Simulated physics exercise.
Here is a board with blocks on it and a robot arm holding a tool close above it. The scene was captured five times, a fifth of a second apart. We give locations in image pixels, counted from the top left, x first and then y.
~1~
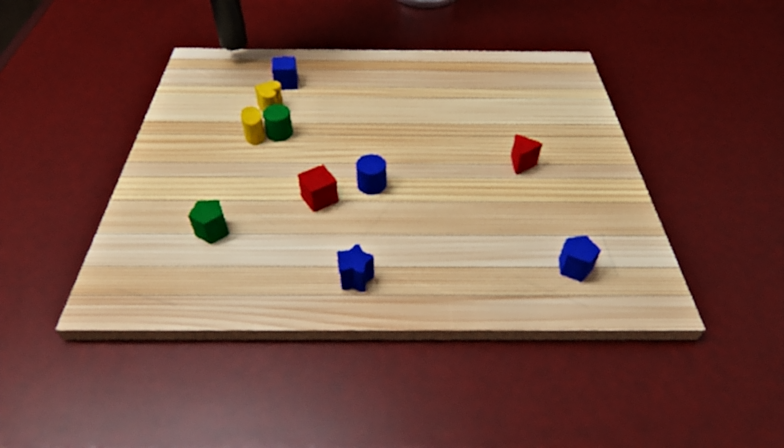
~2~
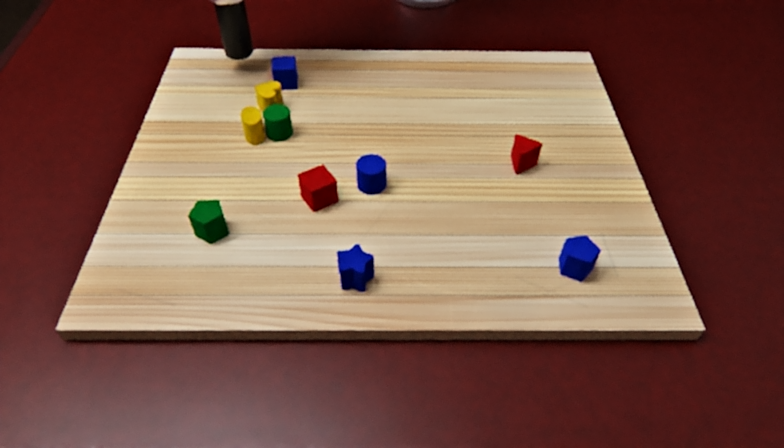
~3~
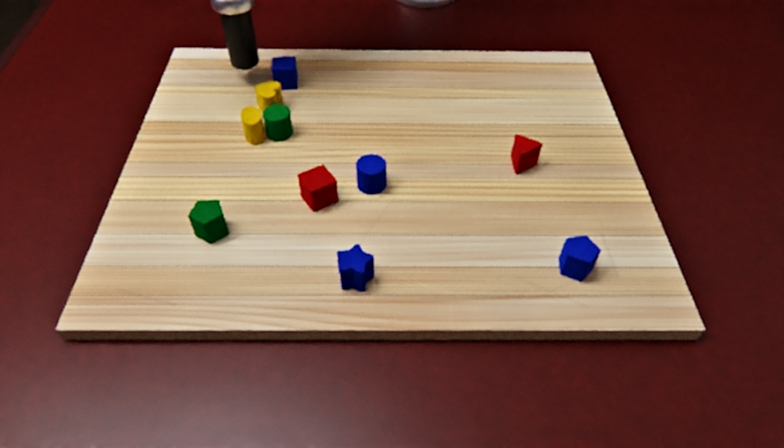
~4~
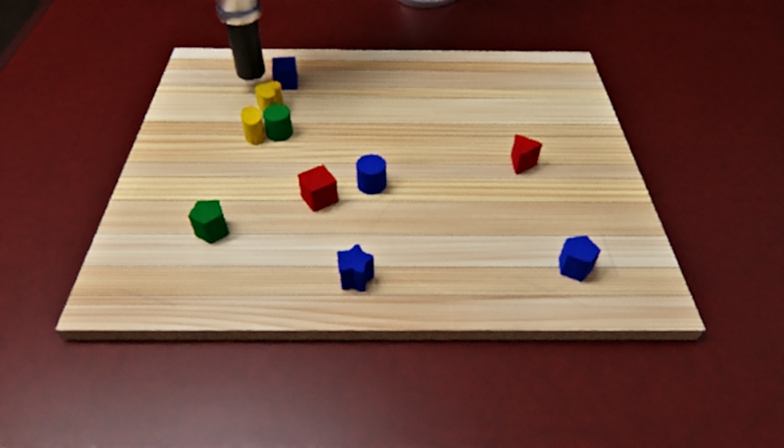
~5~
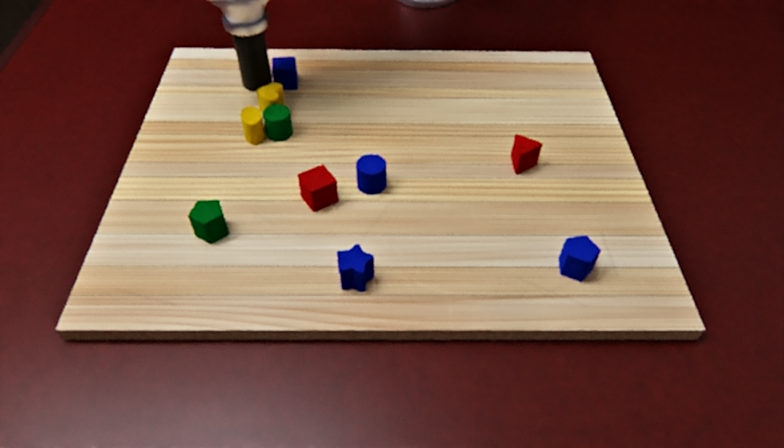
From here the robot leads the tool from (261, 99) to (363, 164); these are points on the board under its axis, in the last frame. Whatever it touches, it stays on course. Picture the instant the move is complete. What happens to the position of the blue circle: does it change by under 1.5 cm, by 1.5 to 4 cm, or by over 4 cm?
It will fall in the middle band, 1.5 to 4 cm.
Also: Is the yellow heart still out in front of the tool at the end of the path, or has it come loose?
I believe the yellow heart keeps its place ahead of the tool.
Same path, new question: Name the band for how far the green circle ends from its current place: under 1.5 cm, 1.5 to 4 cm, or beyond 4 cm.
The block winds up 1.5 to 4 cm from where it is now.
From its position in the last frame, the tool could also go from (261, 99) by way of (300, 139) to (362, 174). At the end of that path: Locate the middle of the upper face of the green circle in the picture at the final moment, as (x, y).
Its top centre is at about (293, 145).
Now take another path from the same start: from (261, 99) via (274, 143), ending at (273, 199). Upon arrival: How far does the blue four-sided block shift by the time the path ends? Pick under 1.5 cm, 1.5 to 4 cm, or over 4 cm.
It gets moved under 1.5 cm.
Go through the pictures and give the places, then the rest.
The first picture shows tip of the tool (234, 44), middles of tops, yellow heart (268, 88), green circle (276, 112), blue four-sided block (284, 63), blue circle (371, 164).
The second picture shows tool (240, 53), nothing pushed.
The third picture shows tool (245, 63), nothing pushed.
The fourth picture shows tool (251, 73), nothing pushed.
The fifth picture shows tool (258, 84), yellow heart (270, 91), green circle (276, 112), blue four-sided block (284, 63), blue circle (371, 164).
The first path, step by step. One third of the way, tool (291, 104); yellow heart (305, 112); green circle (281, 121).
Two thirds of the way, tool (326, 126); yellow heart (339, 135); green circle (282, 121).
At the end, tool (362, 149); yellow heart (373, 163), turned 40° clockwise; green circle (282, 121); blue four-sided block unmoved; blue circle (386, 181).
